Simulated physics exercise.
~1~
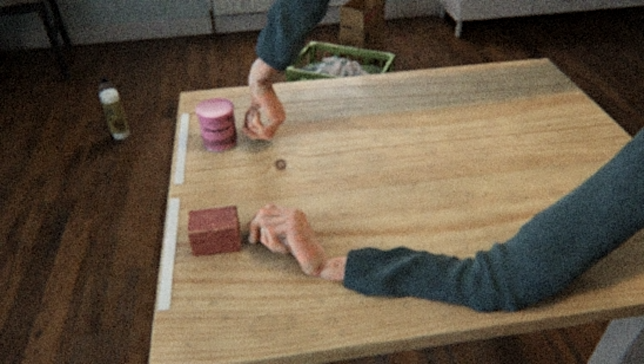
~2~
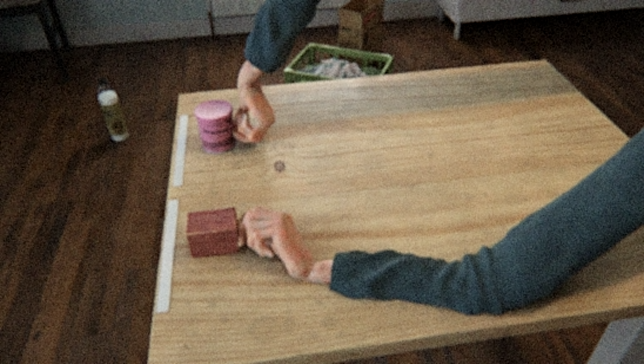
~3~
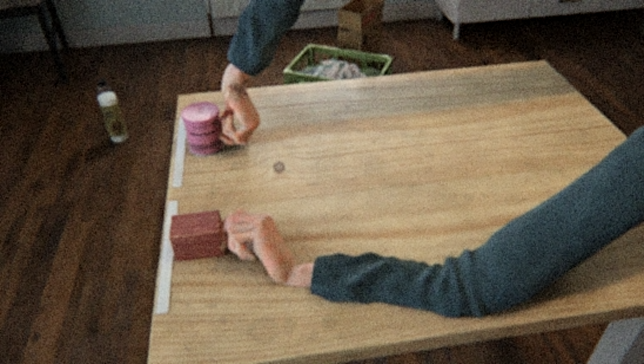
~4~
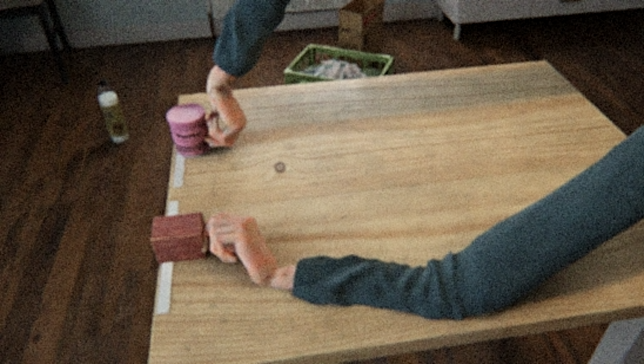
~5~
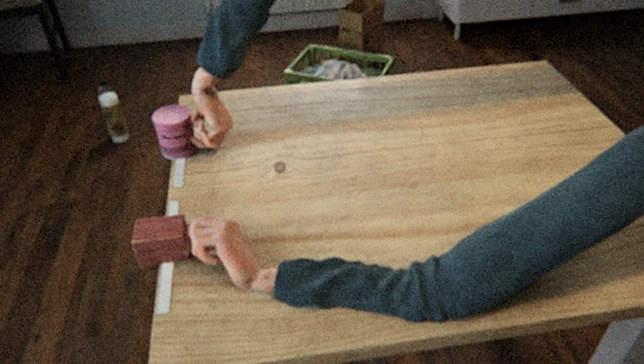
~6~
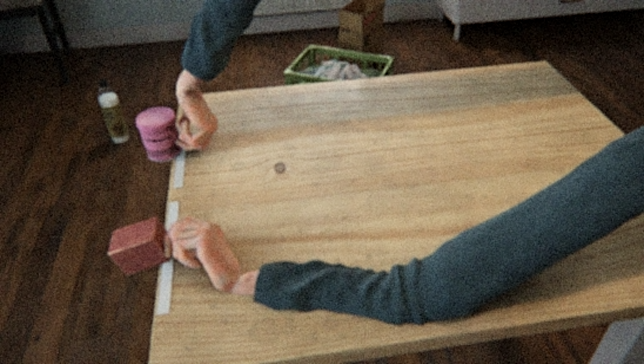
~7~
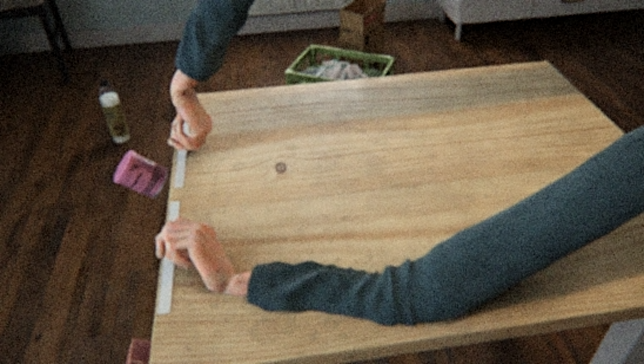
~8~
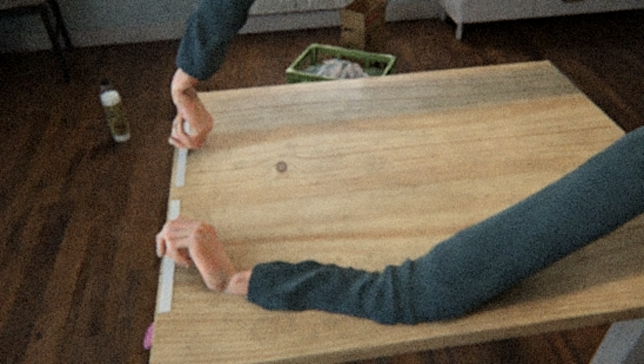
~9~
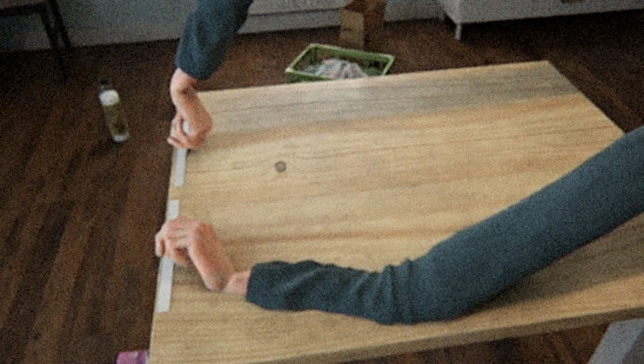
The clip opens on a wooden table with two strips of white tape along its left edge, as two arms in dark teal sleeves reach toward a pink pot and a red block. The hands push both objects steadily left, over the tape and out to the edge. The red block begins to tip while the pink pot hangs partly past the edge. Then the hands stop at the tape, the block drops almost out of sight, and the pot tilts and falls after it. At the end both have gone off the table, with just a bit of pink visible below the near corner.
